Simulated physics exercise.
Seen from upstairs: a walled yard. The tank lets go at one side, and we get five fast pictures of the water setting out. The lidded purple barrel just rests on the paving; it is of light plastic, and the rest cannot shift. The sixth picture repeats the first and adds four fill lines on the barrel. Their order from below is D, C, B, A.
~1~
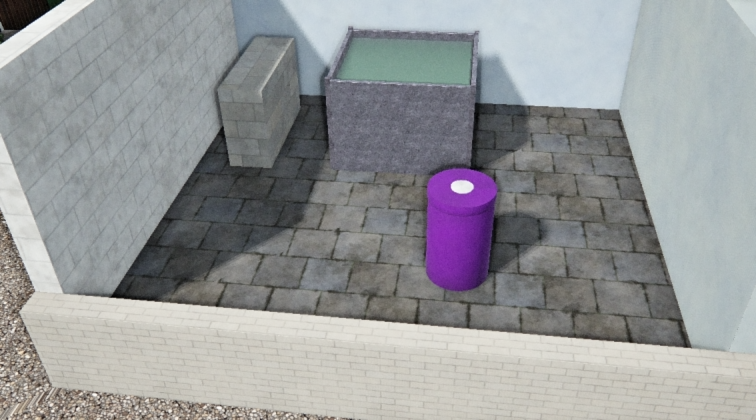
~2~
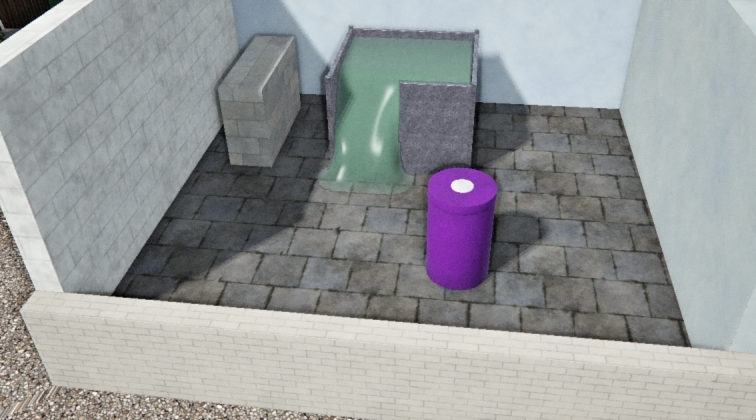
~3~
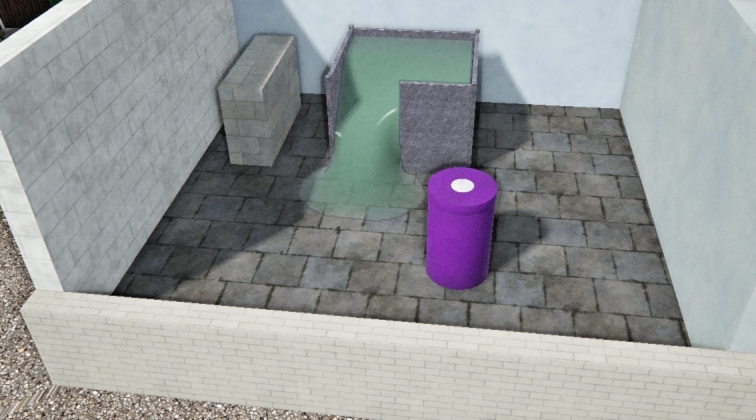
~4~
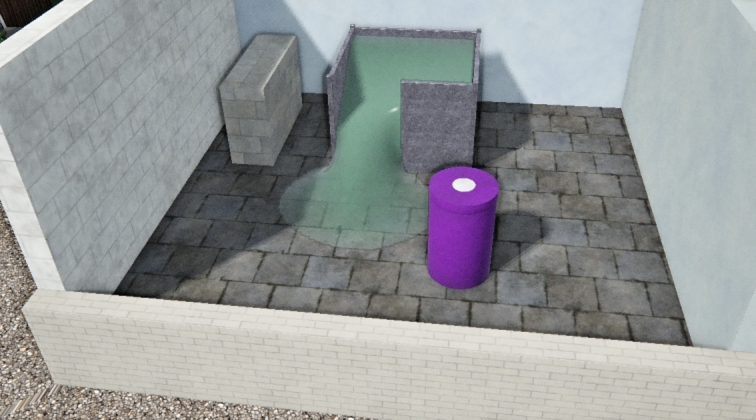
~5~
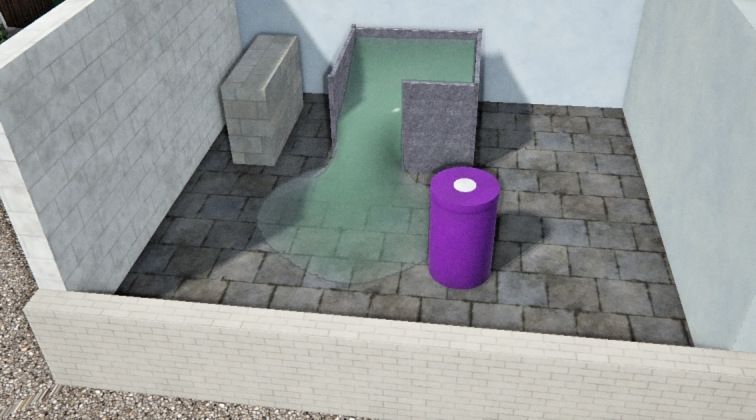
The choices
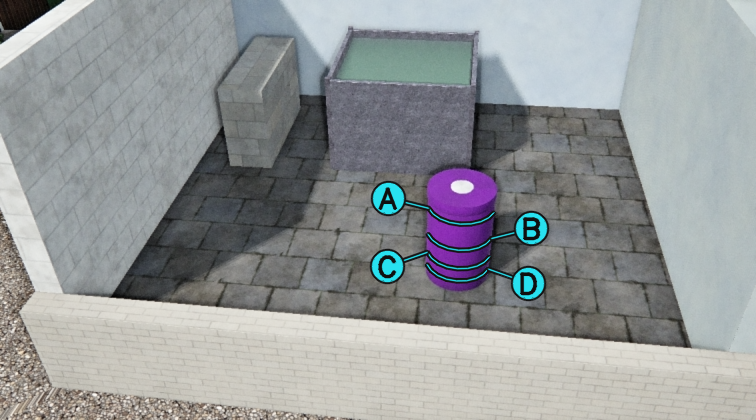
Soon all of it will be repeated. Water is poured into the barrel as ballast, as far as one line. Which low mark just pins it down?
Choose C.
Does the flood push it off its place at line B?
No, that is safe.
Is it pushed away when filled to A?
No, that is safe.
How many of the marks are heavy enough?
Three of the four.
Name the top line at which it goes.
D.
On the marked copy, A at (460, 224); B at (458, 250); C at (457, 268); D at (456, 280); from the bottom up D, C, B, A.
With A, it does not move.
With B, it does not move.
With C, it does not move.
With D, it is pushed about its own width away.
